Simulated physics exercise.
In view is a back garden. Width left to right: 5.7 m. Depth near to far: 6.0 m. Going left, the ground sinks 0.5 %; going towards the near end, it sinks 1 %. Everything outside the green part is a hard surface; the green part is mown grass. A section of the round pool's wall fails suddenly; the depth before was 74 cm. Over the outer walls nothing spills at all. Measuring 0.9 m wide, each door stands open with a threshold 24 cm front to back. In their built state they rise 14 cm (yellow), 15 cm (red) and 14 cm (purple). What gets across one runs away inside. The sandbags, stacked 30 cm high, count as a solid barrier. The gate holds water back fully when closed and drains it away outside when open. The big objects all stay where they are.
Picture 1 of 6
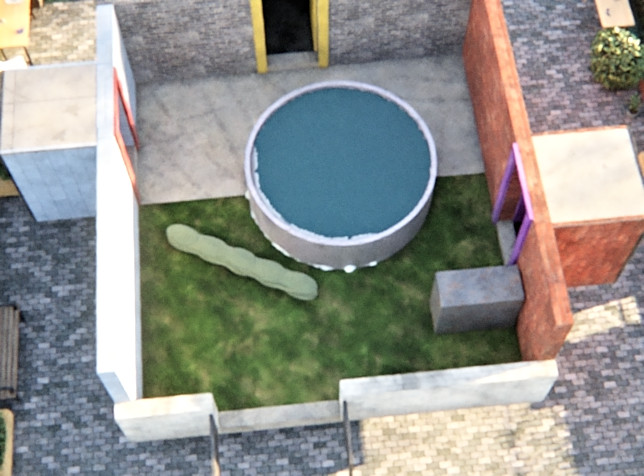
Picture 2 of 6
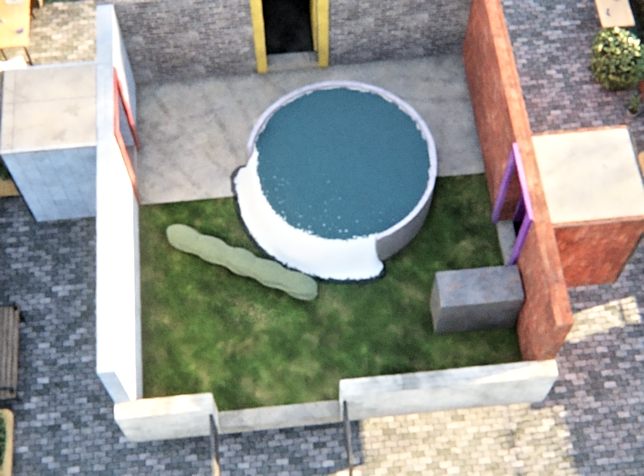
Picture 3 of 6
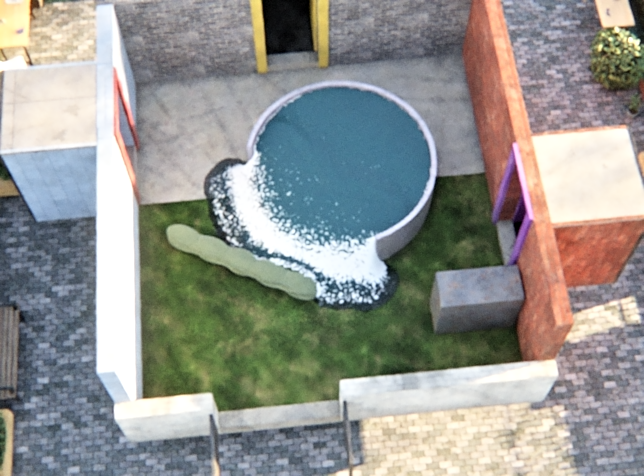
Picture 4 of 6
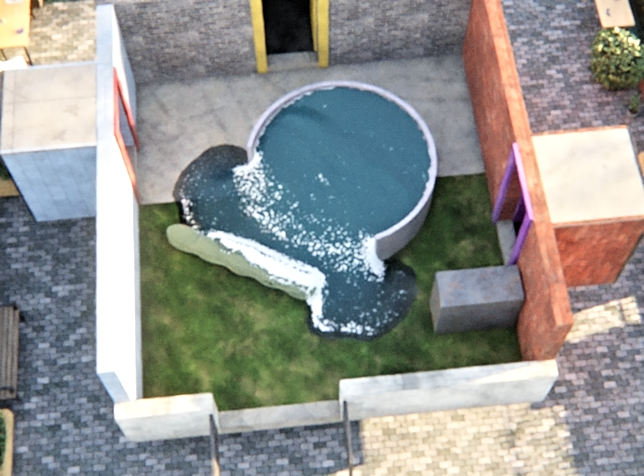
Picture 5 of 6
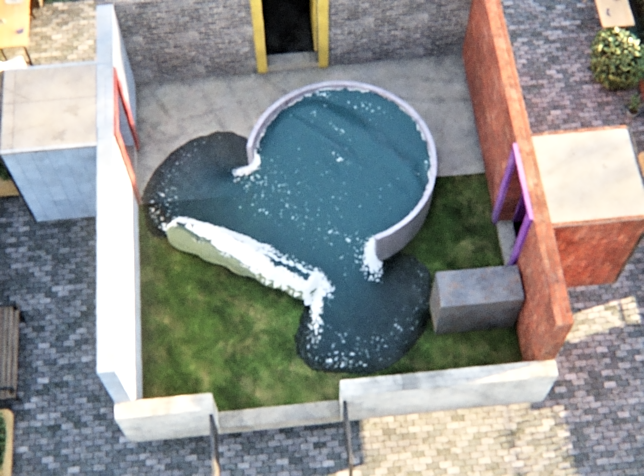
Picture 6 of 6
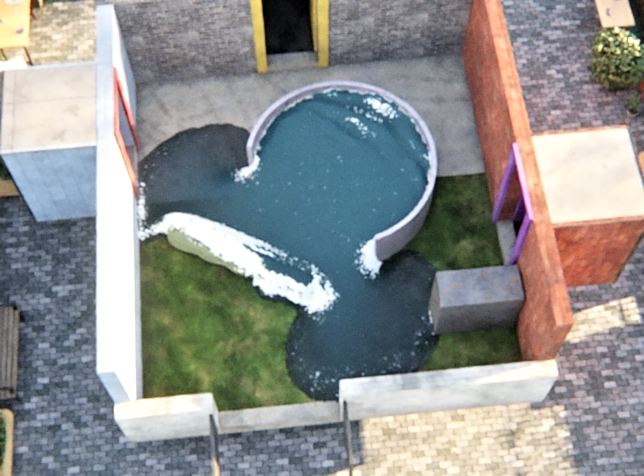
In a walled back garden, the near left side of a full round pool gave way, and foaming water poured out, struck the low sandbags and spread around both ends over paving and grass.
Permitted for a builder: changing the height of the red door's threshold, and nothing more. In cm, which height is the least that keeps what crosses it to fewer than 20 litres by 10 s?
A height of about 33 cm would just do it.
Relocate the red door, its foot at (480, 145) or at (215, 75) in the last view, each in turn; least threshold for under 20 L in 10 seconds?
Minimums: Roughly 7.0 cm and 21 cm.
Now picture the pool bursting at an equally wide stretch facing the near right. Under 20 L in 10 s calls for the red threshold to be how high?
Some 9.0 cm.
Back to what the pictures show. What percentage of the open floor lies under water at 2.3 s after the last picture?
I'd say near 75 percent.
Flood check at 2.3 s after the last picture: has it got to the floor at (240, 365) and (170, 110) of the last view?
Soaked; soaked.
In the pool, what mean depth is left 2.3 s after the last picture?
Around 22 centimetres.
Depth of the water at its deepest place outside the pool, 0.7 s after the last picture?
Up to some 56 centimetres, I'd say.
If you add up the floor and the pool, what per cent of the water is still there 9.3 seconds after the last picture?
I'd estimate some 70 in a hundred.
Then, 0.7 s after the last picture water covers 50 % of the floor, deepest (56 cm) near (279, 271); 33 cm at the red door, 28 litres in over its 15 cm threshold.
Then, 2.3 s after the last picture water covers 75 % of the floor, deepest (44 cm) near (137, 102); 29 cm at the red door, 179 litres in over its 15 cm threshold.
Then, 9.3 s after the last picture water covers 95 % of the floor, deepest (16 cm) near (480, 294); 10 cm at the red door, 241 litres in over its 15 cm threshold.
At the red door as built, the water peaked near 33 cm, 0.9 s after the last picture.
With a threshold of 29 cm, 41 litres would have come in within the 10 s; with 40 cm, 3 litres. So under 20 litres takes about 33 cm.
